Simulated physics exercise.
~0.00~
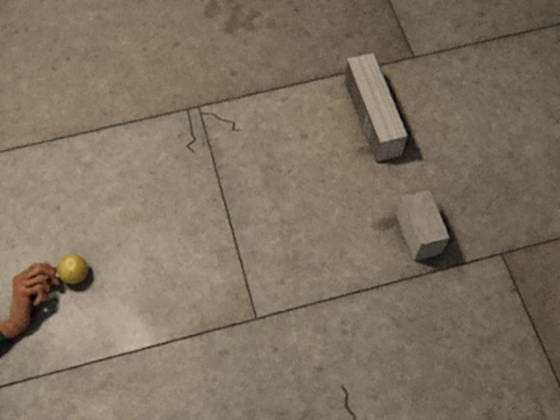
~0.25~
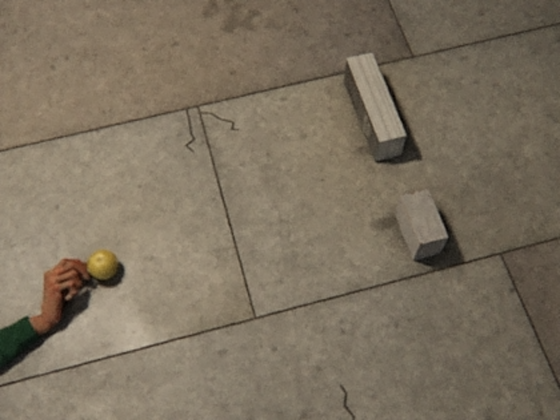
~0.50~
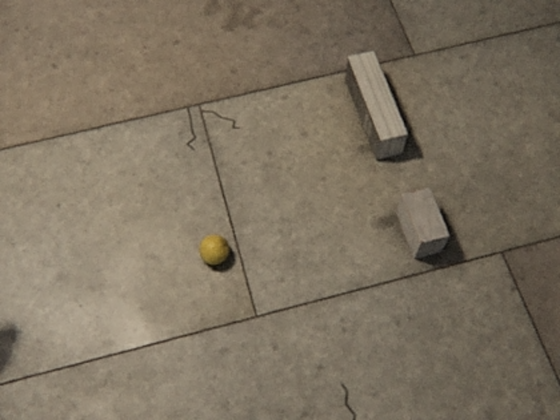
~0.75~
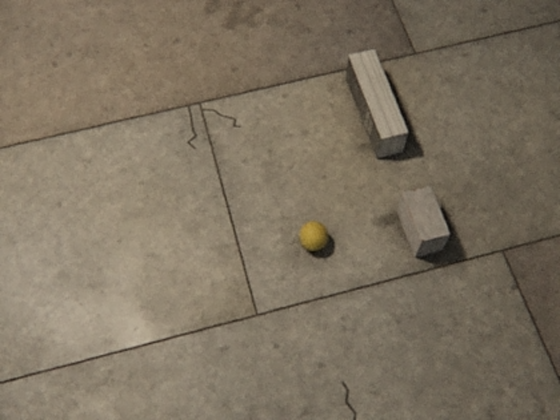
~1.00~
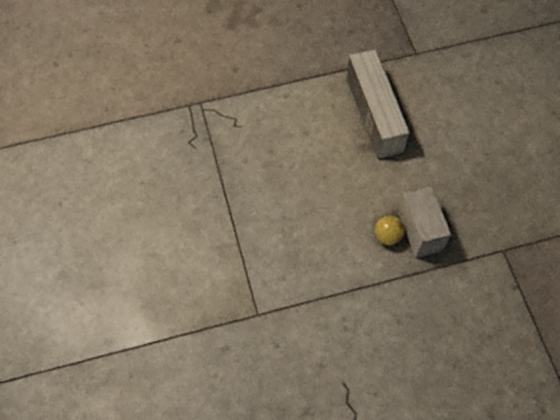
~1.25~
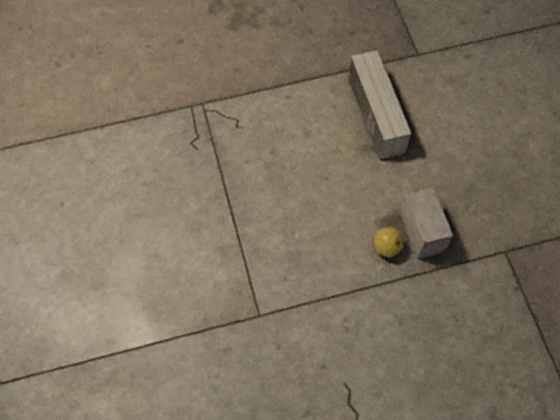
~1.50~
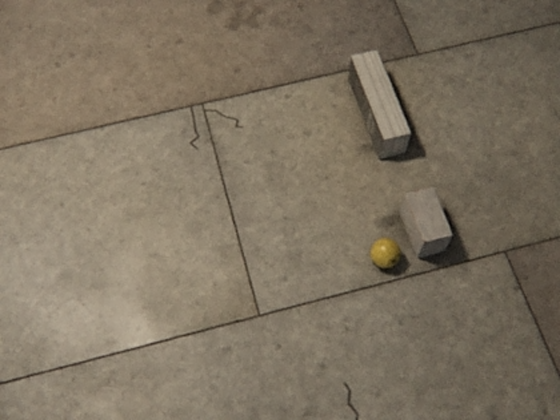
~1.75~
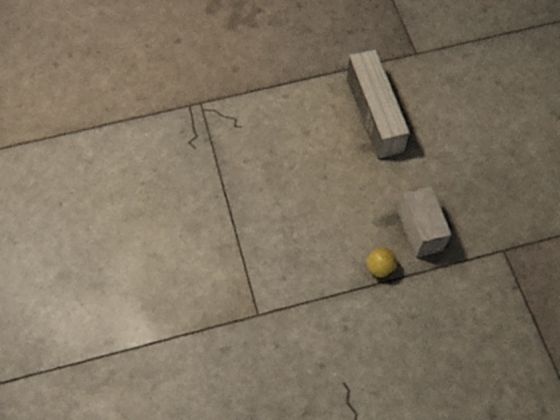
A hand in a green sleeve pushes a small yellow apple from the left across a grey slabbed floor, seen from above at a tilt. On the right stand two blocks with a gap between them, a long greyish one, like a book, higher up and a shorter pale one below it. The hand lets go and draws back out of view while the apple rolls right over a dark joint between the slabs. It reaches the left side of the shorter block and bounces off. The apple then drifts down and slightly left, ending near the lower joint, still on the near side, and both blocks stay in place.
